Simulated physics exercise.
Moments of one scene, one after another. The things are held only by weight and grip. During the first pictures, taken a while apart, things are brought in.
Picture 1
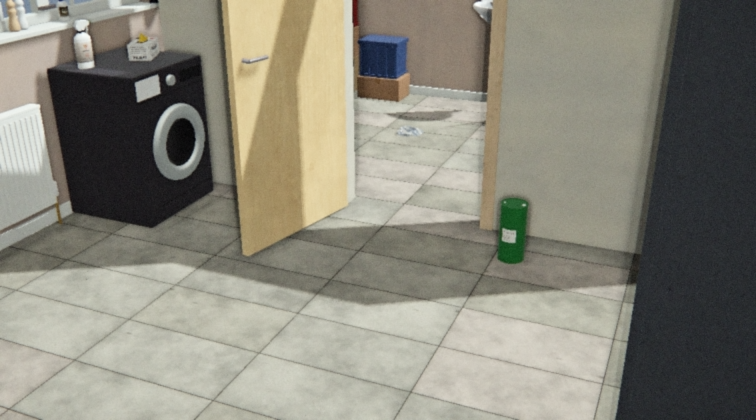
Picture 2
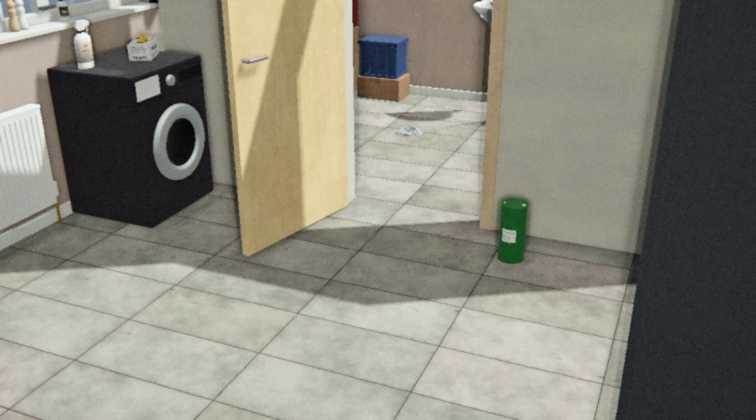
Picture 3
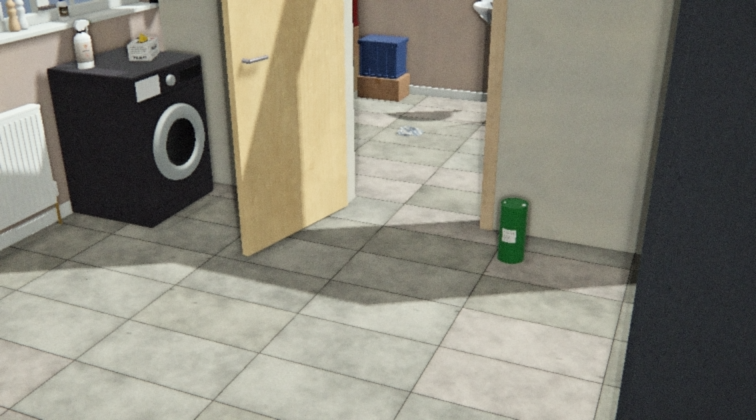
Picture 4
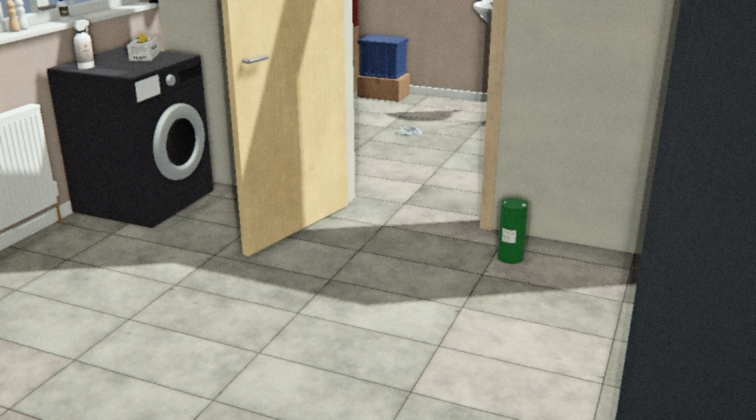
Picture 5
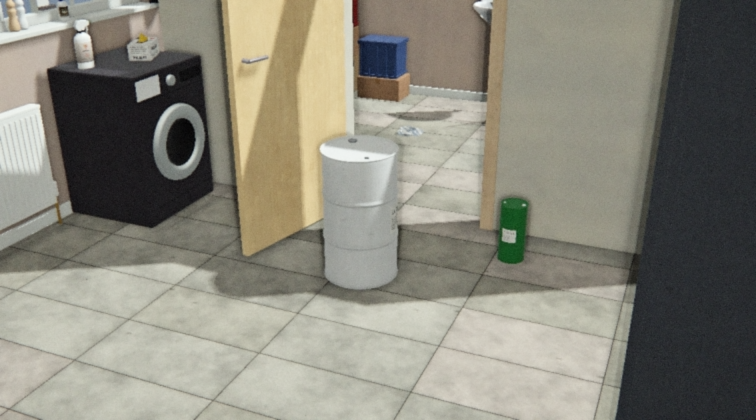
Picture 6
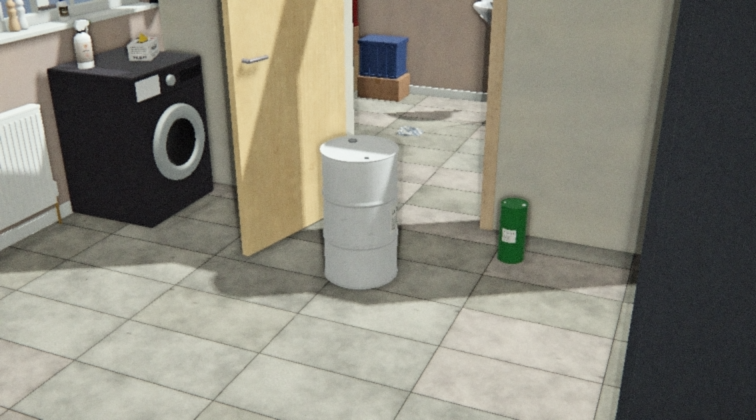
The clip opens on a tiled room with a dark washing machine at left, a wooden door standing wide open, and a green canister by the wall at right. Nothing moves at first; then a white drum appears in front of the doorway and stays still, with nobody in view.
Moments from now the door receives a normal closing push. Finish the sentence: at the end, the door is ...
... still partly open.
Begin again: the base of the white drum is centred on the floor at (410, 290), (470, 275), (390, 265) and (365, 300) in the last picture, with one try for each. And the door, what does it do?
Try one: The door swings to; try two: It swings to; try three: It gets held up; try four: It swings to.
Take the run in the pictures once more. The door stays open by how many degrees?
It stays open at around 75°.
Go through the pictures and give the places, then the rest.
The first picture shows door wide open and still; green canister (513, 231).
The second picture shows door wide open and still; green canister (513, 231).
The third picture shows door wide open and still; green canister (513, 231).
The fourth picture shows door wide open and still; green canister (513, 231).
The fifth picture shows door wide open and still; green canister (513, 231).
The sixth picture shows door wide open and still; white drum (360, 212); green canister (513, 231).
Then, 0.40 s later than the last frame, door 92° open.
Then, 0.60 s later than the last frame, door 76° open.
When it is over, door 74° open; both as before. End places, in pixels of the last picture, white drum near (361, 212).
